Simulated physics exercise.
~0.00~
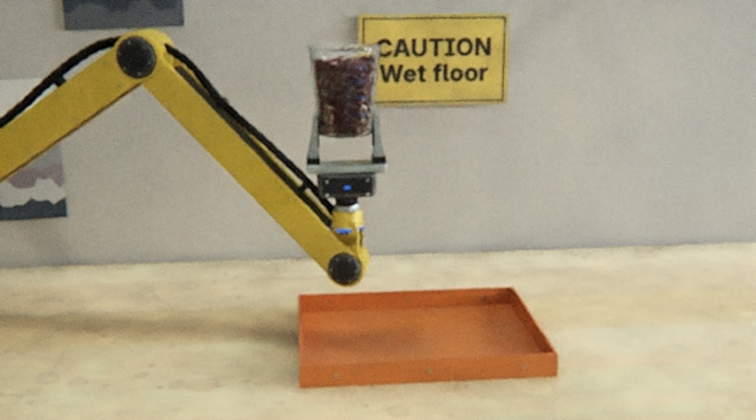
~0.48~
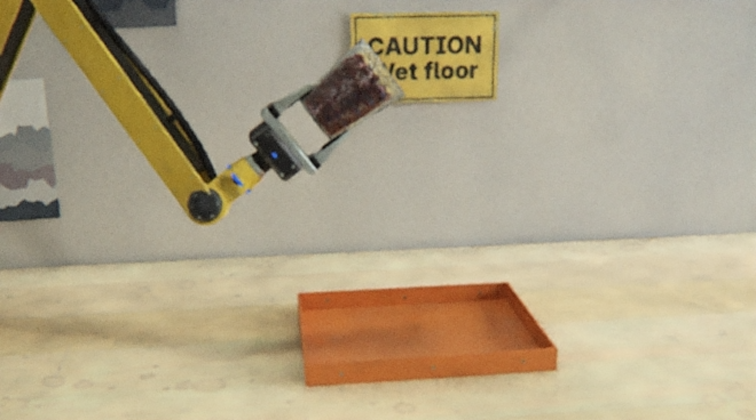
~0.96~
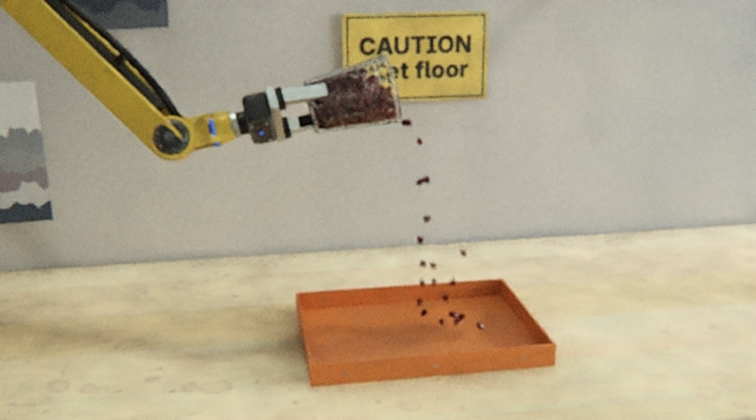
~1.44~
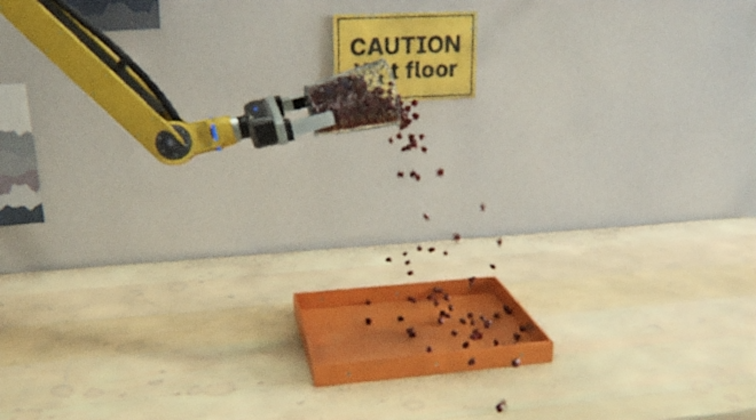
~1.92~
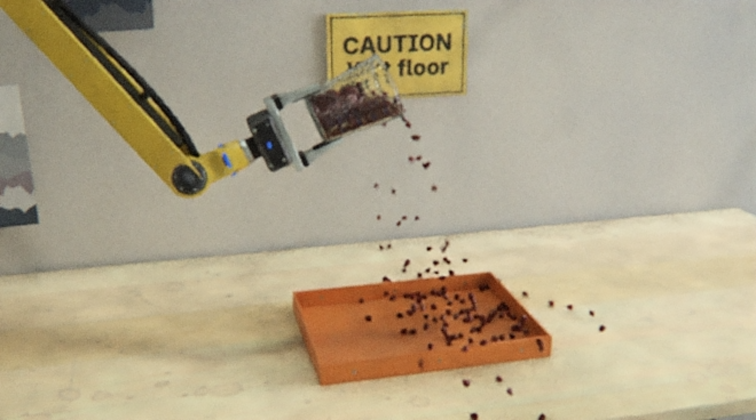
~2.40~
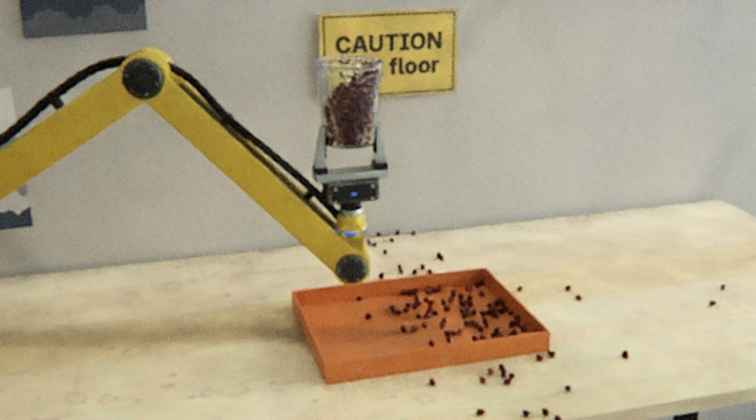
A yellow robot arm tips a cup, spilling beans in and around an orange tray, then rights it.
